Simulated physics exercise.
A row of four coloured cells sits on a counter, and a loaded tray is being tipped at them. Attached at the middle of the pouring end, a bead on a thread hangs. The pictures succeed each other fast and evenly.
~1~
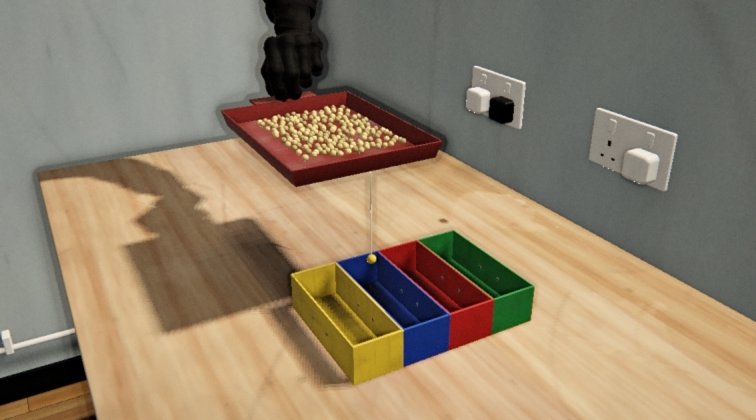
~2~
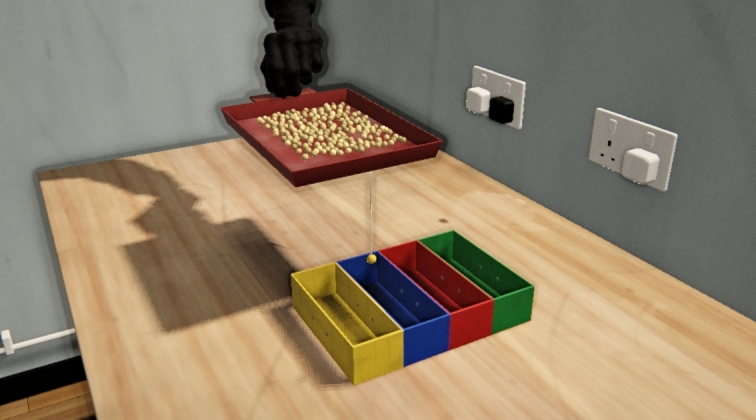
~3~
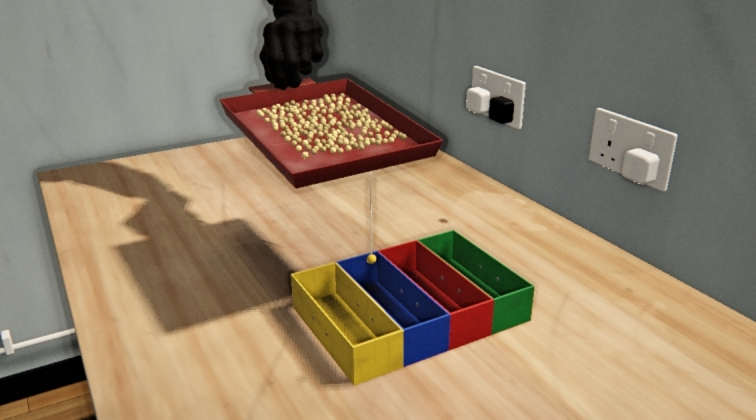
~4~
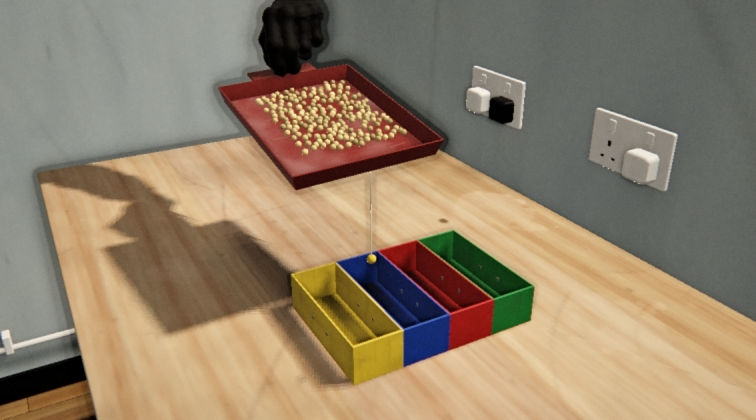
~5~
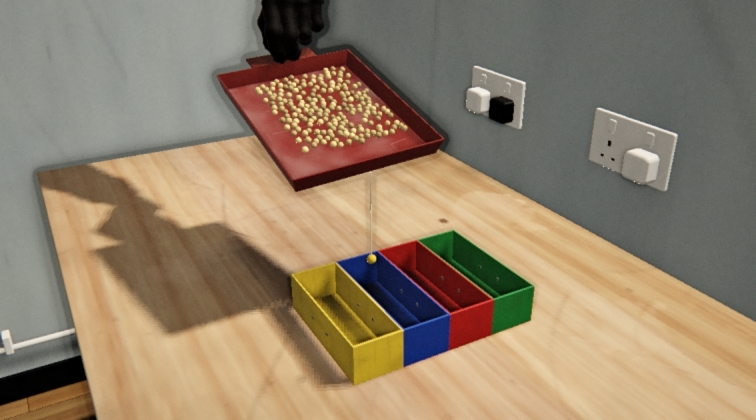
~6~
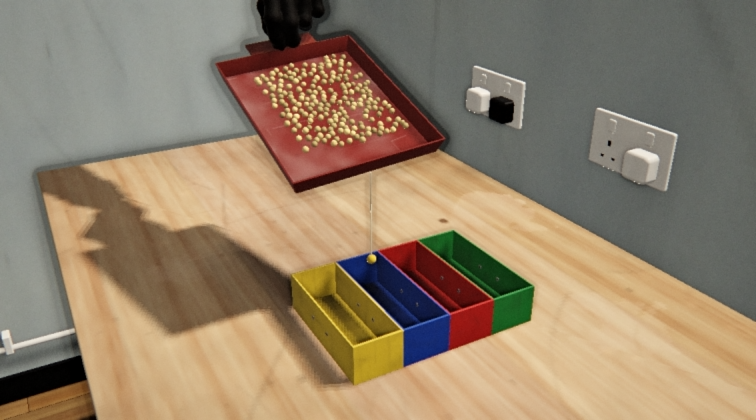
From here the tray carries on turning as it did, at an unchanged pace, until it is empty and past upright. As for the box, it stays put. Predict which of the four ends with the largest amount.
The yellow one ends with the most.
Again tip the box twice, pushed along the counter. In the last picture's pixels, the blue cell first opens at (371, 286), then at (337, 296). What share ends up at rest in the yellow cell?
That makes 60 per cent, followed by 30 per cent.
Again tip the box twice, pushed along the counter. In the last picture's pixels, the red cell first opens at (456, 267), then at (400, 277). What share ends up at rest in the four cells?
Close to 30 in a hundred, followed by close to 100 in a hundred.
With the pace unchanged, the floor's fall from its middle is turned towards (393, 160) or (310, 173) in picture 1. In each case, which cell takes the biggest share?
That red cell; yellow.
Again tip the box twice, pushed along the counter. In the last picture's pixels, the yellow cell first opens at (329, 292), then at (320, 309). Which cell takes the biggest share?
Try 1 - that yellow cell; try 2 - the yellow cell.
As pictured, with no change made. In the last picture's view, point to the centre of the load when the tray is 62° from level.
Somewhere around pixel (335, 176) in the last picture.
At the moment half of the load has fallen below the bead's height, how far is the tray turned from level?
110° or so.
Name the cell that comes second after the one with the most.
It's the blue cell that ends up second.
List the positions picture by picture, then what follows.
In the first picture, corners of the pouring end near (295, 168) and (436, 140), level; middle of the load near (323, 131), soya beans; bead on its thread near (371, 259); yellow cell near (378, 354); blue cell near (426, 337); red cell near (471, 321); green cell near (513, 307).
In the second picture, corners of the pouring end near (295, 169) and (436, 140), level; middle of the load near (323, 129).
In the third picture, corners of the pouring end near (295, 171) and (436, 139), tipped barely, lowest at the left corner; middle of the load near (323, 124).
In the fourth picture, corners of the pouring end near (295, 173) and (437, 138), tipped a little, lowest at the left corner; middle of the load near (323, 115).
In the fifth picture, corners of the pouring end near (296, 176) and (437, 138), tipped a little, lowest at the left corner; middle of the load near (323, 107).
In the sixth picture, corners of the pouring end near (296, 178) and (438, 137), tipped clearly, lowest at the left corner; middle of the load near (323, 101); yellow cell near (378, 354); blue cell near (426, 337); red cell near (471, 321); green cell near (513, 307).
Shortly afterwards, tray tipped steeply; the bulk on the tray; a little falling or outside the box.
Next, tray tipped right over; near half on the tray; a little in the yellow cell; only a few in the blue cell; only a few in the red cell; near a third falling or outside the box.
Some moments later, tray tipped past a quarter turn; near half in the yellow cell; near a quarter in the blue cell; only a few in the red cell; near a third falling or outside the box.
In the end, tray tipped past a quarter turn; near half in the yellow cell; near a quarter in the blue cell; only a few in the red cell; none at all in the green cell; near a third outside the box.
